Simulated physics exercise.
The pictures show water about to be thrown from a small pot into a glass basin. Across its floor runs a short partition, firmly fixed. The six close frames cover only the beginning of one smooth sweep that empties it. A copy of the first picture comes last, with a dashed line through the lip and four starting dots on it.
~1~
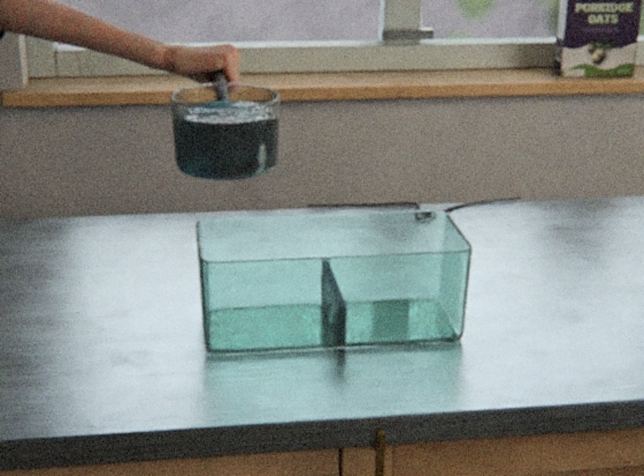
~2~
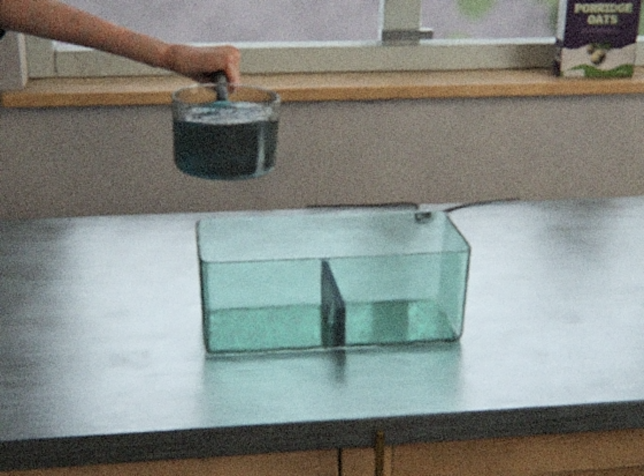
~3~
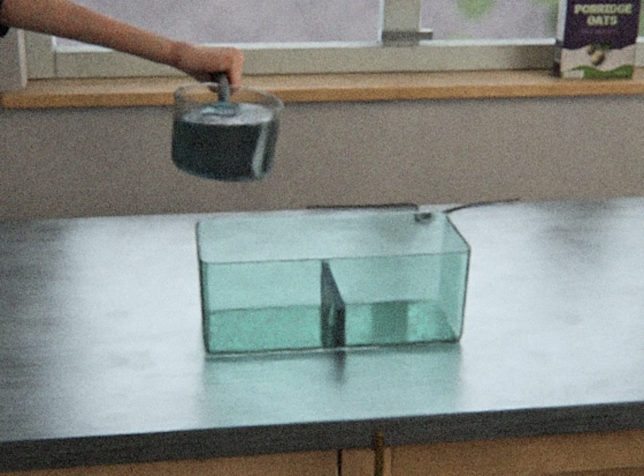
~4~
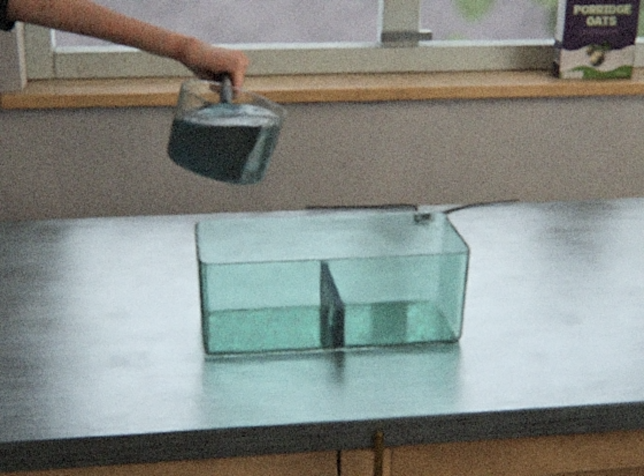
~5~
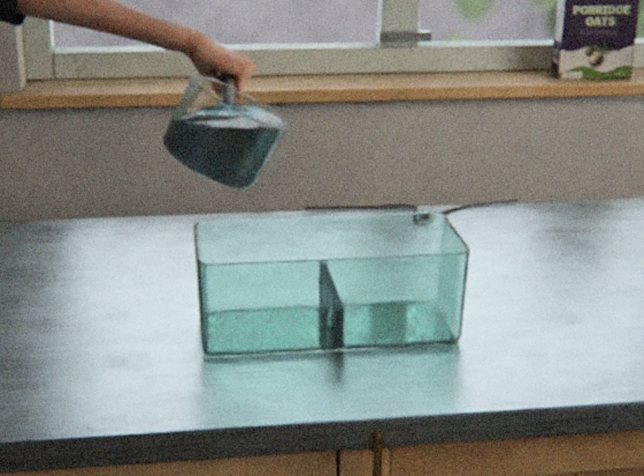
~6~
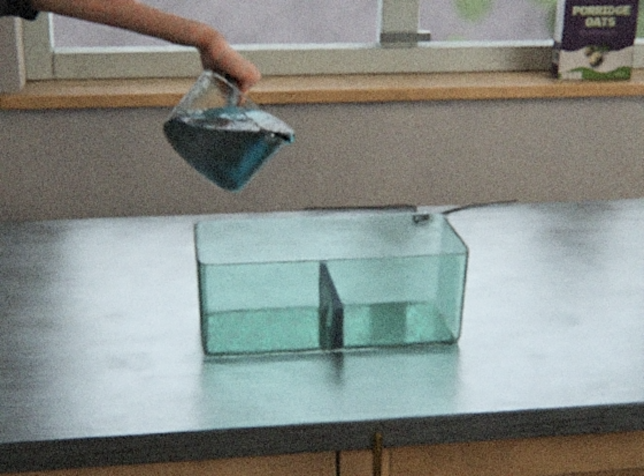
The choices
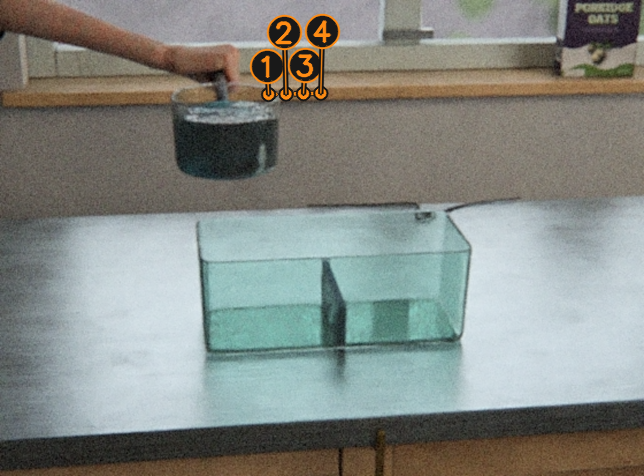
On a counter below a window, a hand held a small clear pot of dark water above a divided glass basin, then gradually tilted it to the right until the water reached over the lip.
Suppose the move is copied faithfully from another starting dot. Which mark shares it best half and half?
Dot 2 does it best.
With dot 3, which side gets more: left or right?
The right one.
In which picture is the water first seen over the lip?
Picture 6.
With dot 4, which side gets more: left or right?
The right one.
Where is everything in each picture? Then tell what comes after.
The first picture shows upright, lip at (277, 94); basin from (205, 352) to (463, 338); top of the wall at (333, 283); nothing has left yet.
The second picture shows upright, lip at (277, 96); nothing has left yet.
The third picture shows tipped about 8°, lip at (280, 102); nothing has left yet.
The fourth picture shows tipped about 16°, lip at (283, 111); nothing has left yet.
The fifth picture shows tipped about 28°, lip at (285, 123); nothing has left yet.
The sixth picture shows tipped about 41°, lip at (285, 137); water is over the lip, down to (285, 137).
On the marked copy, 1 at (268, 94); 2 at (286, 94); 3 at (303, 93); 4 at (320, 93).
For dot 1, about 81 % ends left of the wall and 18 % right of it.
For dot 2, about 49 % ends left of the wall and 50 % right of it.
For dot 3, about 15 % ends left of the wall and 84 % right of it.
For dot 4, about 6 % ends left of the wall and 93 % right of it.
